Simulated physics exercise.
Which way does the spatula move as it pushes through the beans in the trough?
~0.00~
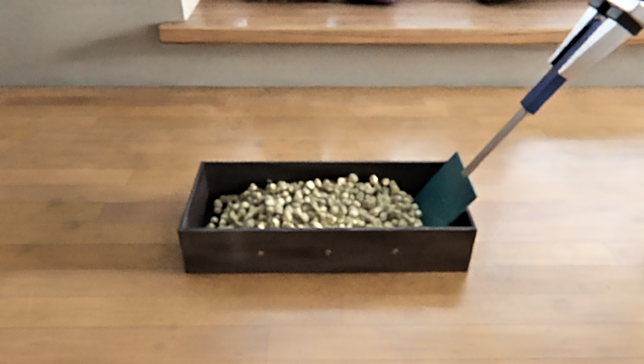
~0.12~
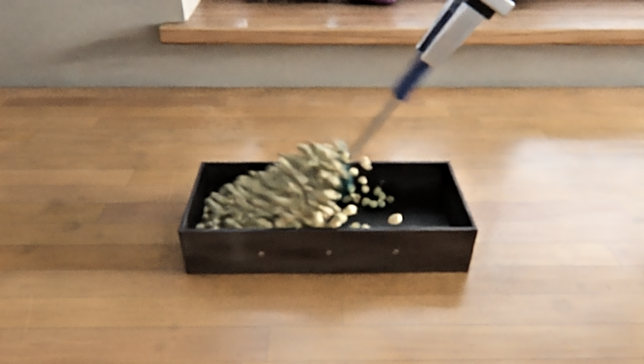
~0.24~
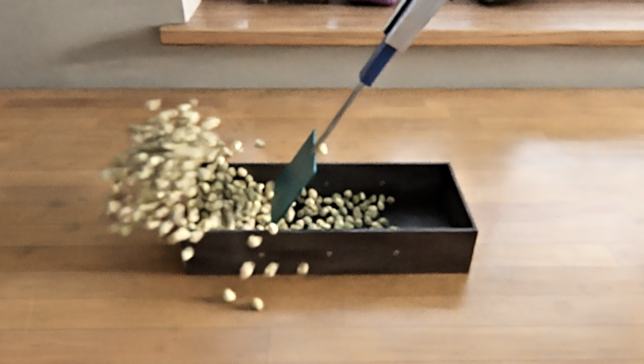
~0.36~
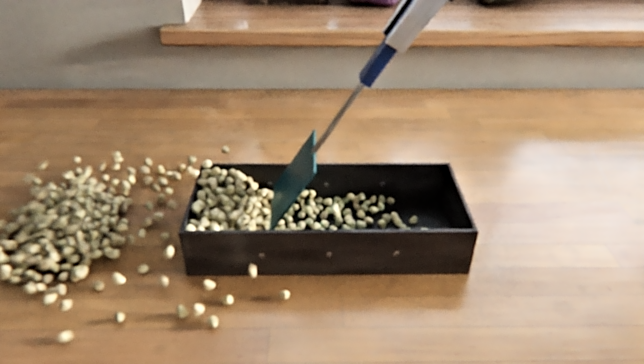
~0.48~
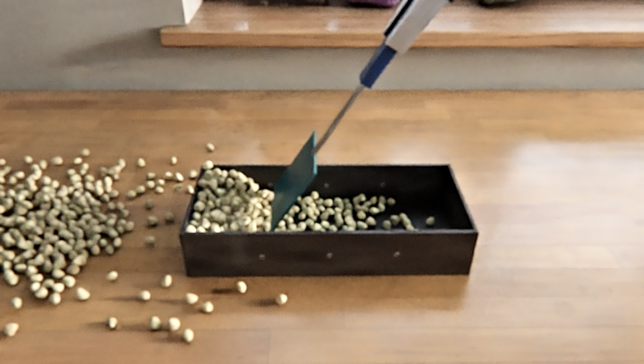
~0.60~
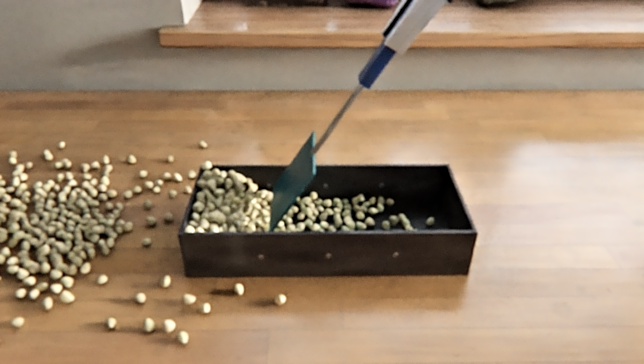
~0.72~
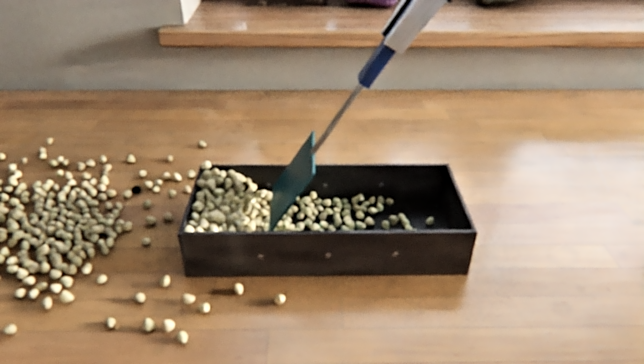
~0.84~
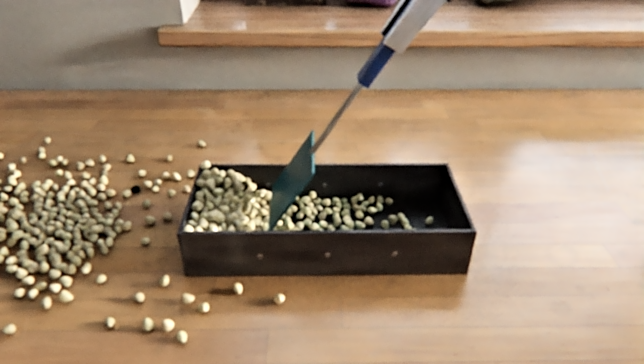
The spatula moves to the left, starting at the trough's right end and stopping partway along it.
